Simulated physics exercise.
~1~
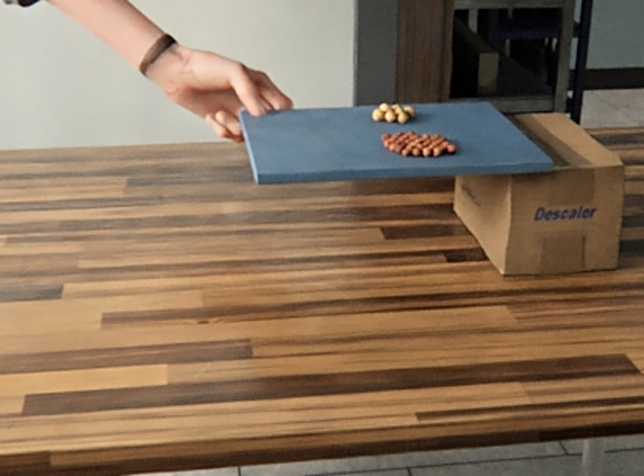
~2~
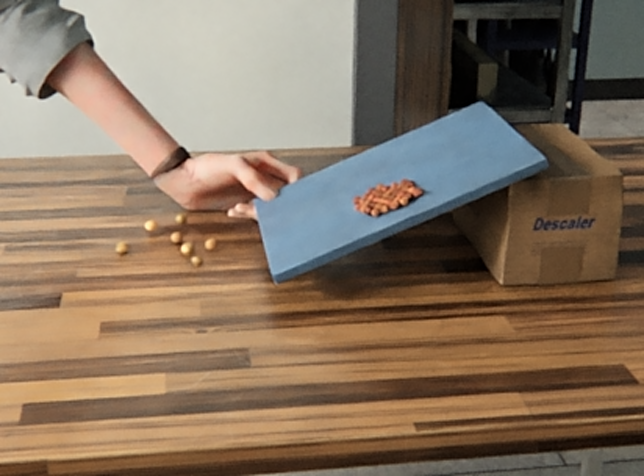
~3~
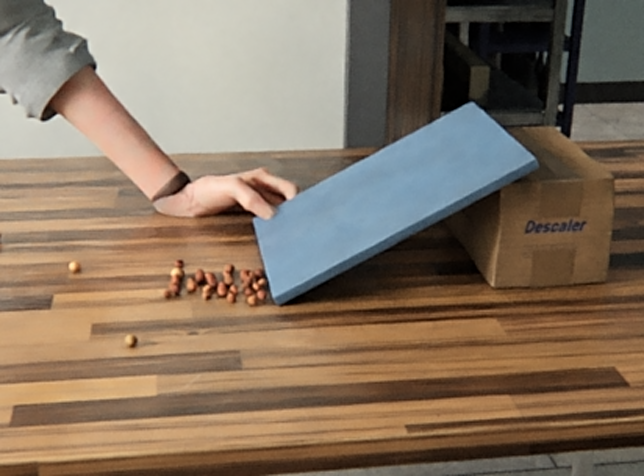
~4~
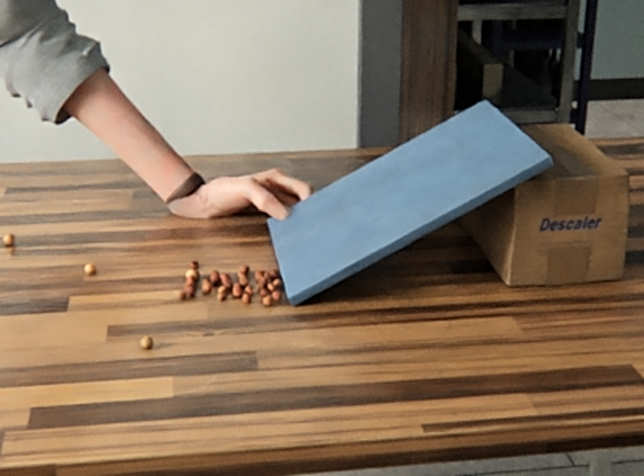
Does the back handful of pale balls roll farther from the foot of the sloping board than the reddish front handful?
Yes, the pale balls roll farther and end up scattered out to the left, while the reddish pieces mostly gather near the foot of the board.
Hand lowering one end of a blue board to a wooden table, pale balls rolling farther away than the reddish nut-like pieces.
